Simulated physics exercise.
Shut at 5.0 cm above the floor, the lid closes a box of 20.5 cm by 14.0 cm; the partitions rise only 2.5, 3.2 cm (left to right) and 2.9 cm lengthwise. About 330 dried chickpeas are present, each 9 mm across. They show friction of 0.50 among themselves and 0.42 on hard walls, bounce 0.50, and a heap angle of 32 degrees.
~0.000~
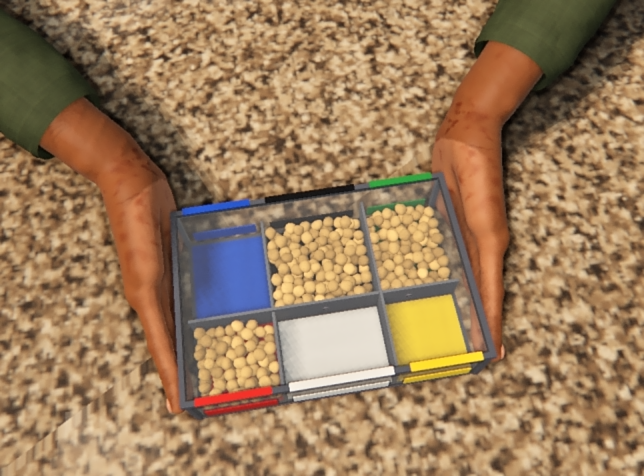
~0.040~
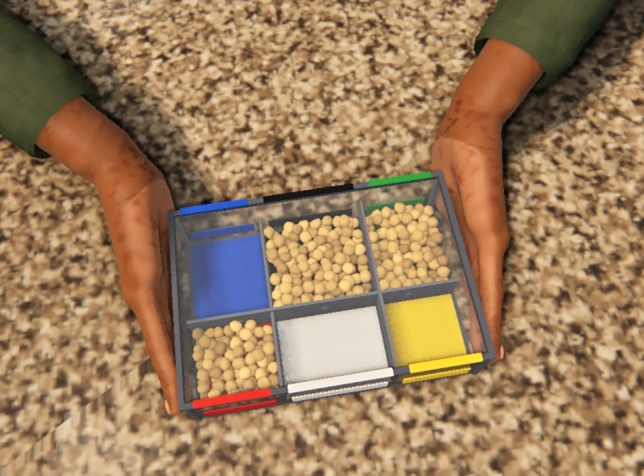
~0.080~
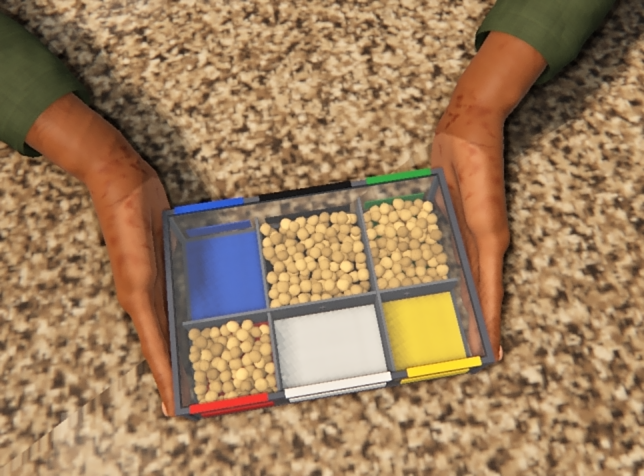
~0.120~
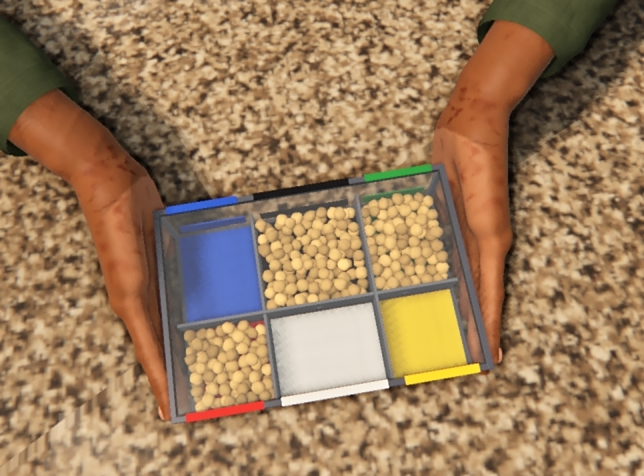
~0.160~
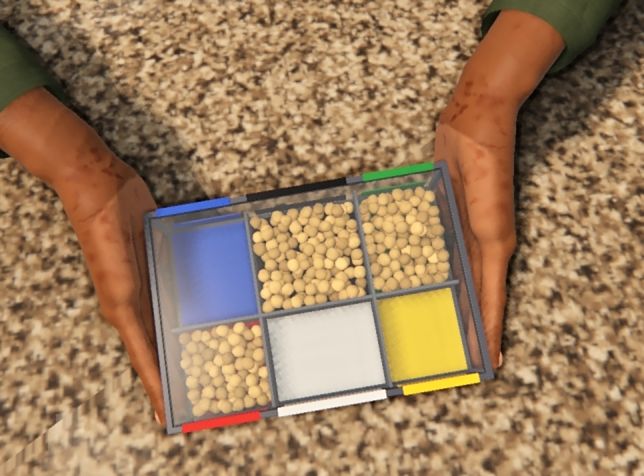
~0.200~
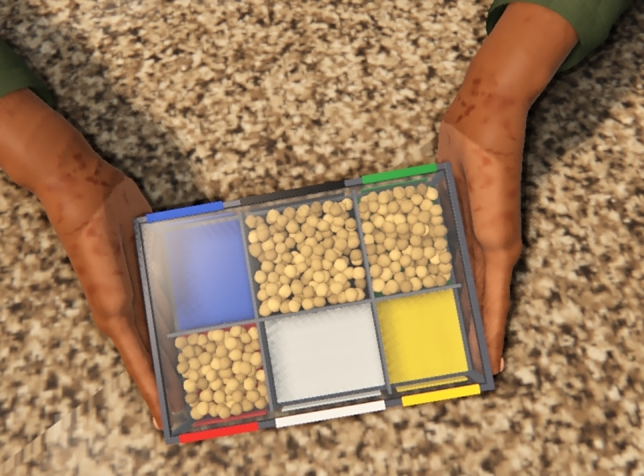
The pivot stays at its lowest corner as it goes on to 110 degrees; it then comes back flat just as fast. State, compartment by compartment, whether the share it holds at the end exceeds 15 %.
Red: Exceeds; blue: Does not exceed; green: Does not exceed; yellow: Exceeds; white: Exceeds; black: Does not exceed.
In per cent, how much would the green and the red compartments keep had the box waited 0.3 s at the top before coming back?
In that case green keeps 0% and red keeps 40%.
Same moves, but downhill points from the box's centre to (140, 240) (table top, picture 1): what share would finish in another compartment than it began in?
That would be close to 50 per cent.
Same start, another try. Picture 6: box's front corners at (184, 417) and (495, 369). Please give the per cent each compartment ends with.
Result - red: 10 %; blue: 0 %; green: 15 %; yellow: 35 %; white: 25 %; black: 15 %.
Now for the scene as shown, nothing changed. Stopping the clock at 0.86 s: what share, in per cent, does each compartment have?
In per cent: Red 35, blue 0, green 15, yellow 15, white 20, black 15.
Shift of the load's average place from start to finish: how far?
I'd put the distance at roughly 6.0 cm.
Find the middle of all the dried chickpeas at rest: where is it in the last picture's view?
I'd put it at about (298, 367).
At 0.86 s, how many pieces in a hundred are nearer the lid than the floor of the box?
About 80 per cent.
After 0.86 s, tilt 109 degrees; red 35 %, green 15 %, yellow 15 %, white 20 %, black 15 %.
After 1.29 s, tilt 48 degrees; red 40 %, yellow 20 %, white 35 %.
After 1.81 s, tilt 0 degrees; red 40 %, yellow 20 %, white 35 %.
At rest (2.2 s), red 40 %, blue 0 %, green 0 %, yellow 20 %, white 35 %, black 0 %.
